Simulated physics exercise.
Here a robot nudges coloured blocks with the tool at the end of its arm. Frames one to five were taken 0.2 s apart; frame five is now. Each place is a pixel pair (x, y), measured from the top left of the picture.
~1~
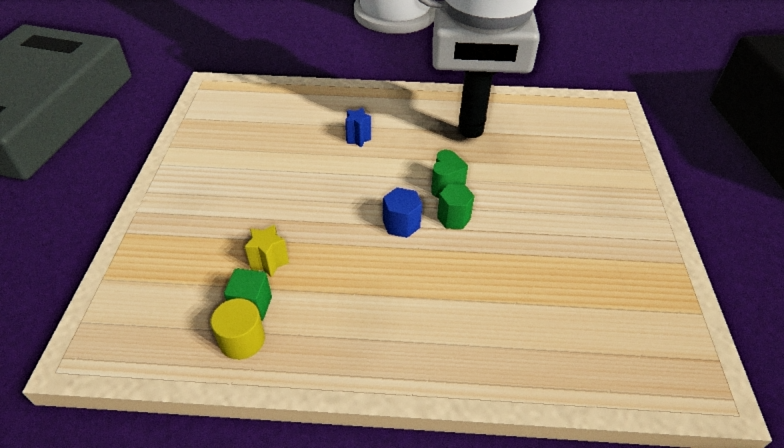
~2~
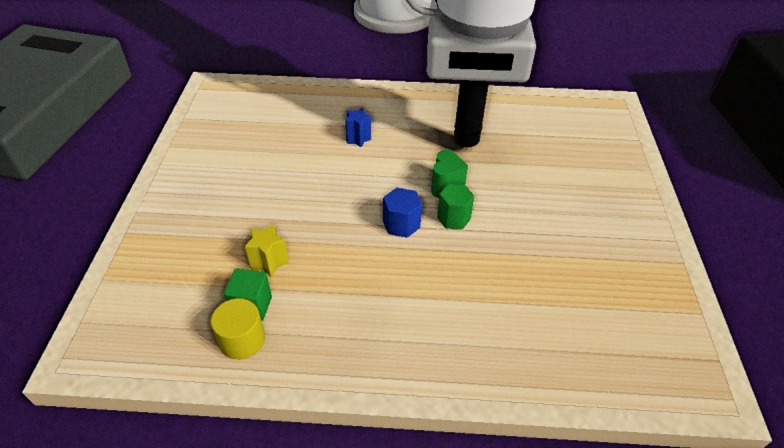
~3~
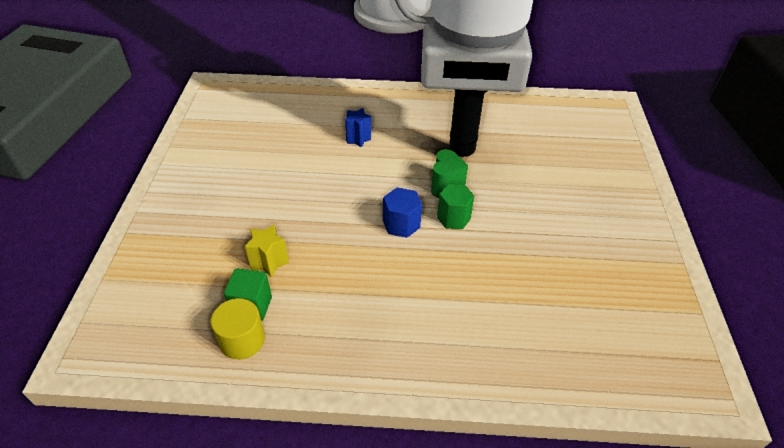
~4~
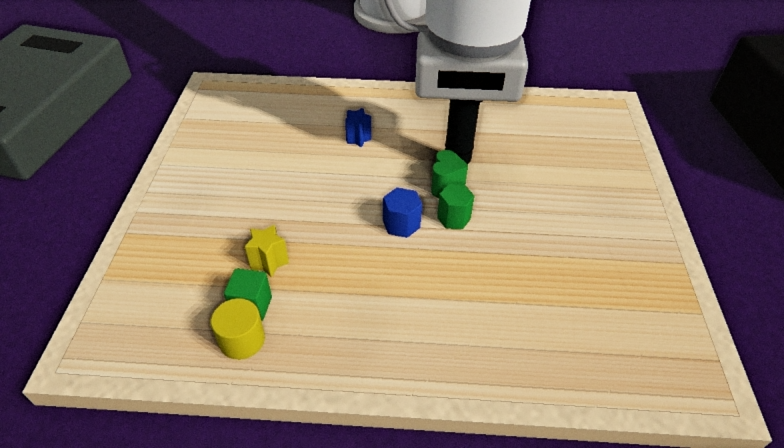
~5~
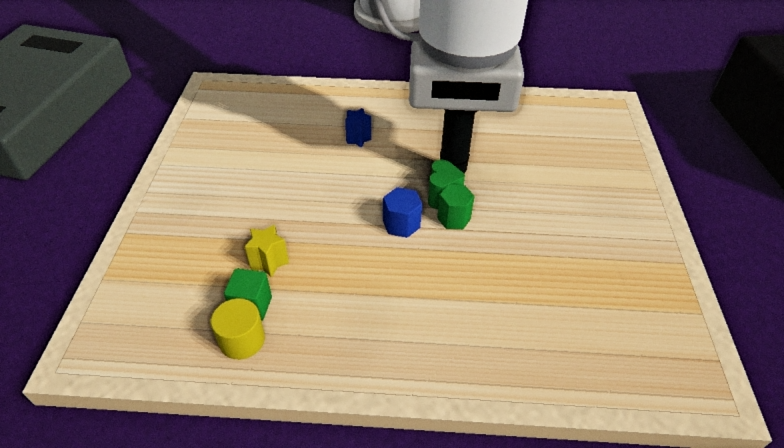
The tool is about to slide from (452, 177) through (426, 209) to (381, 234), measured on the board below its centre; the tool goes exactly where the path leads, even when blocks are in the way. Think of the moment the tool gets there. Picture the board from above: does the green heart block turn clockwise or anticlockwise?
It goes round opposite to clock hands.
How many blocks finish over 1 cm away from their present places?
Three or more get moved.
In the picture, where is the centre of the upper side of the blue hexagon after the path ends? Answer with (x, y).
Pixel (359, 230).
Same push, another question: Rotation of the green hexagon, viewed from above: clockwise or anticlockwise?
Looking down on the board, it turns counter-clockwise.
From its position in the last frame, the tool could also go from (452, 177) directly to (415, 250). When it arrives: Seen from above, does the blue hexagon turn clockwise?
That would be a yes.
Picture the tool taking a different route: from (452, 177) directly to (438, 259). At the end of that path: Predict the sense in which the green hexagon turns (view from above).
It rotates counterclockwise.
The first path, step by step. One third of the way, tool (437, 191); green heart block (432, 196), turned 25° anticlockwise; green hexagon (462, 206), turned 60° anticlockwise.
Two thirds of the way, tool (411, 210); blue hexagon (382, 217), turned 70° clockwise; green heart block (422, 216), turned 70° anticlockwise; green hexagon (462, 206), turned 65° anticlockwise.
At the end, tool (381, 225); blue hexagon (359, 230), turned 70° clockwise; green heart block (421, 218), turned 80° anticlockwise; green hexagon (462, 206), turned 65° anticlockwise.
